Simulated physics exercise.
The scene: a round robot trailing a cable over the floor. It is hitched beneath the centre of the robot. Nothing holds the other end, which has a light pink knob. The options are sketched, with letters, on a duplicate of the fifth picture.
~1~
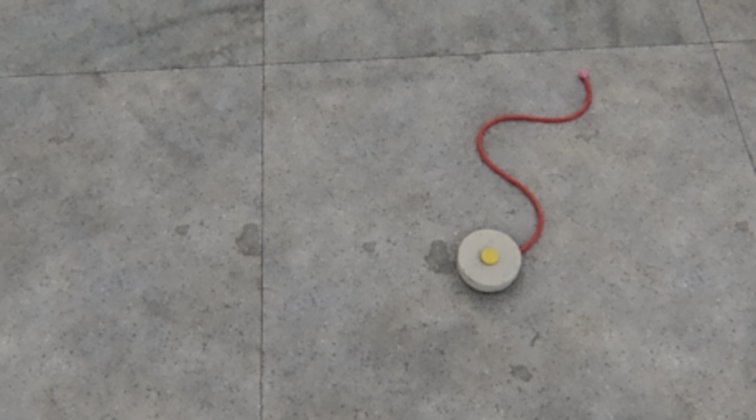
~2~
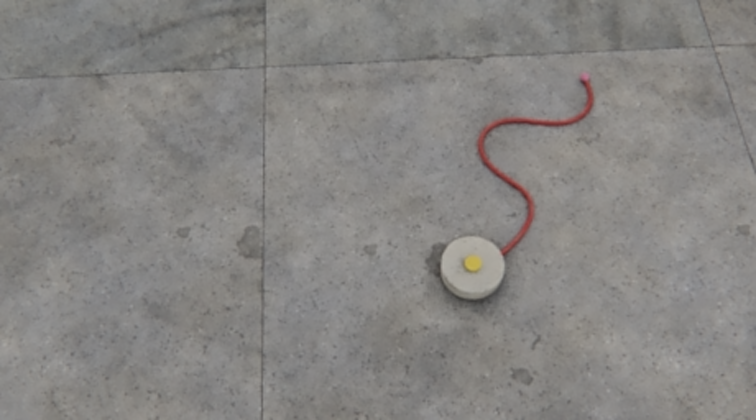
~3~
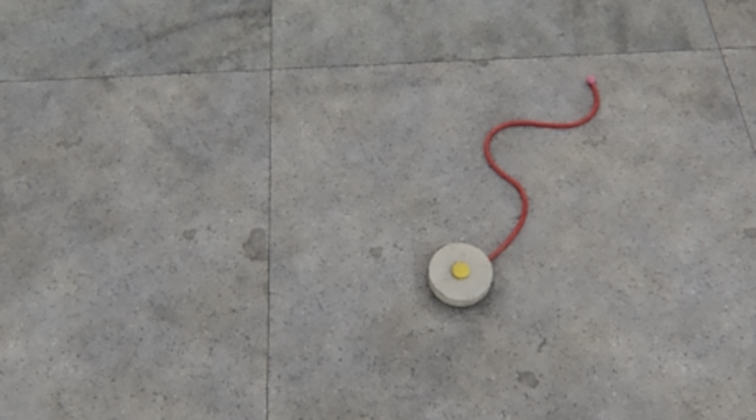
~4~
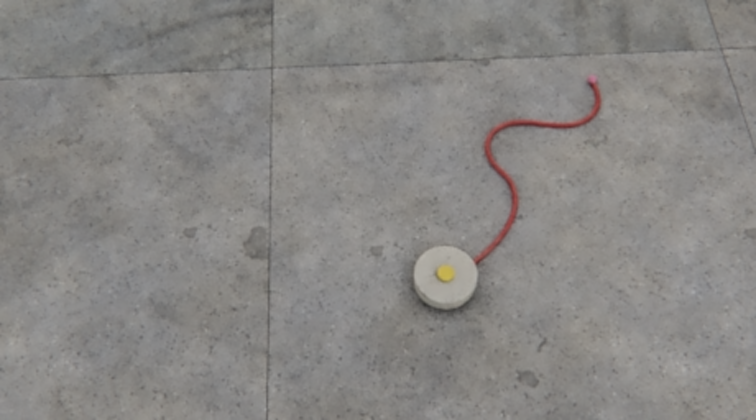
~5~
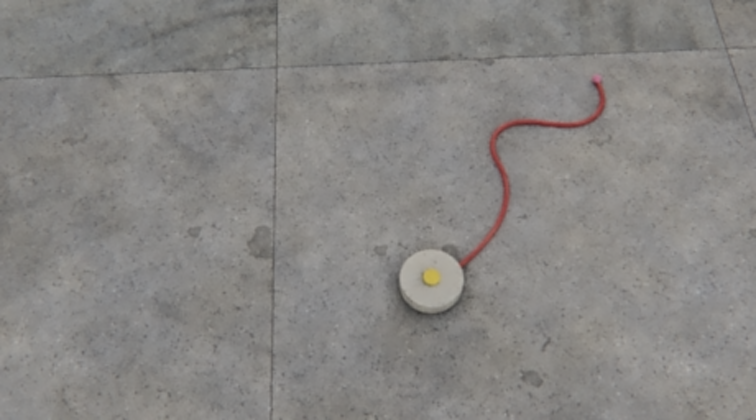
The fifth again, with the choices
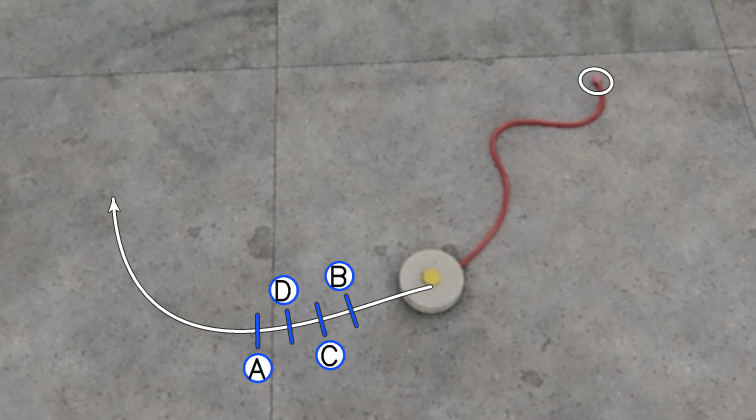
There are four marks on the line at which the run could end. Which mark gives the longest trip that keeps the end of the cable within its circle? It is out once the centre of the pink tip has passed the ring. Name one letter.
At B, and not beyond.
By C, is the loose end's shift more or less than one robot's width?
Less.
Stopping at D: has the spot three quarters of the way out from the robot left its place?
Yes.
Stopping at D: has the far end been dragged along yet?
By then, yes.
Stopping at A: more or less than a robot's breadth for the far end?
By then, more.
On the copy, A at (258, 331); B at (351, 311); C at (321, 319); D at (290, 327); the ring at (596, 81); the route from (431, 287) via (215, 330) to (113, 199).
On B. First, robot (404, 289), middle of the cable (499, 156), free end (597, 79).
Then, robot (376, 298), middle of the cable (497, 172), free end (597, 79).
Finally, robot (351, 306), middle of the cable (490, 190), free end (599, 84); the free end is still in its ring.
By contrast, A drags the free end to (558, 129); C drags the free end to (589, 100); D drags the free end to (574, 115).
